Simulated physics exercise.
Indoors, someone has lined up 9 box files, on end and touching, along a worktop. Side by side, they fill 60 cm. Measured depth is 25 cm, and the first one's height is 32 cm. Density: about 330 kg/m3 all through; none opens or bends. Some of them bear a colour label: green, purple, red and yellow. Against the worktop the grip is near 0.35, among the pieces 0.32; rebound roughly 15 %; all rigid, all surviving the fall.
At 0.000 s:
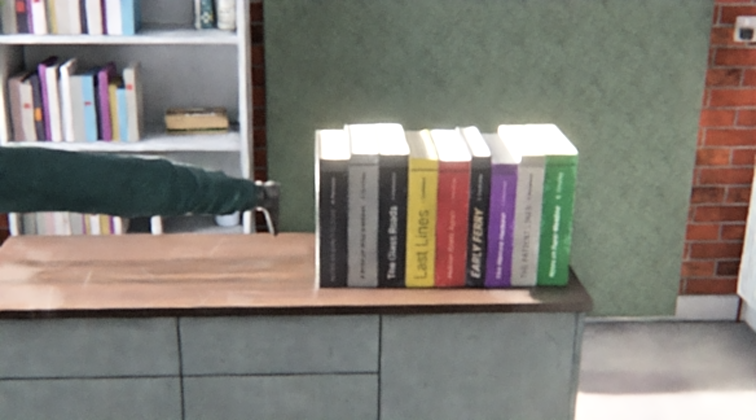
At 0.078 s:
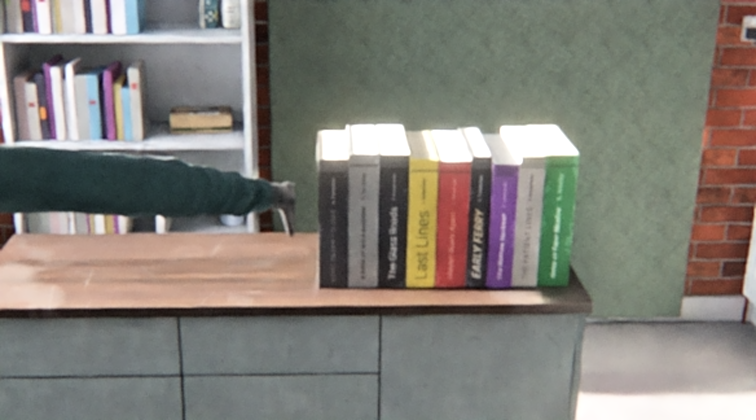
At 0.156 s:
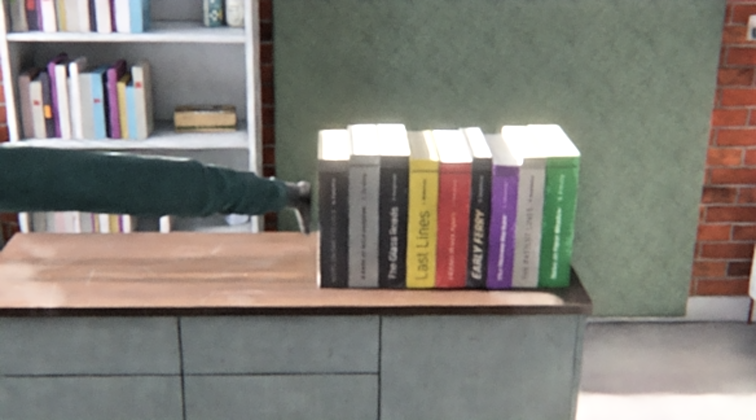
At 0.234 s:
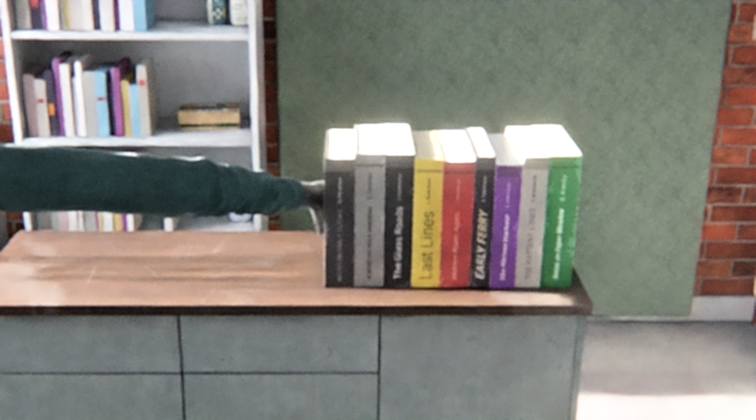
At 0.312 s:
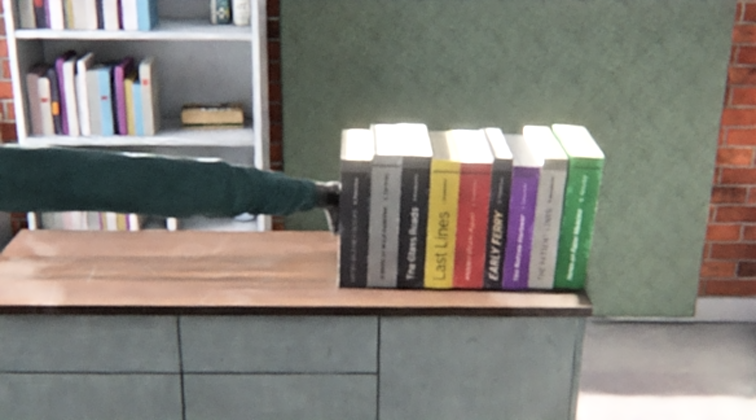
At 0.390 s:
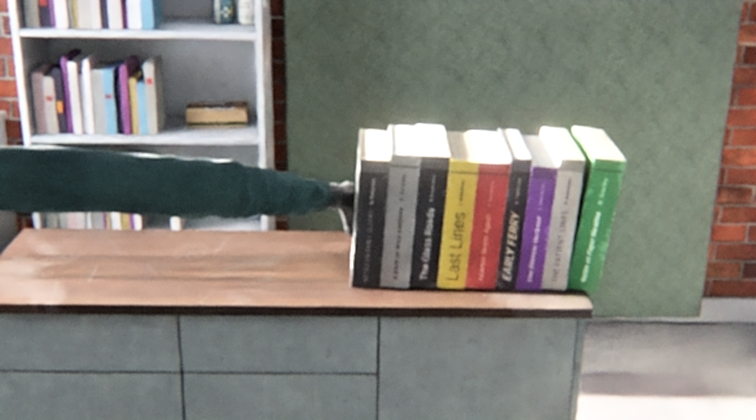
On a worktop, a sleeved arm pushes a row of upright books right, tilting some.
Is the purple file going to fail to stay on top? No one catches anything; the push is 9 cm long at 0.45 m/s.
Yes, it is lost.
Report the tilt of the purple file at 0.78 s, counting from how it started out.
Roughly 30 degrees.
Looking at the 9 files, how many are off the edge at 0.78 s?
The number reaches 1 by then.
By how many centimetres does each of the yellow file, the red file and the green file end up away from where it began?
The yellow one ends 20 cm from its start, the red one 30 cm and the green one 90 cm.
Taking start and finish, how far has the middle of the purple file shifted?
It finishes around 85 cm from its starting point.
After 0.78 s, 1 of the 9 files off the edge; purple file leaning 33°; green file on its side.
After 1.18 s, 3 of the 9 files off the edge; purple file upside down; green file on its side.
By the end (1.8 s), 4 of the 9 files off the edge; purple file on its side; green file on its side; red file on its side.
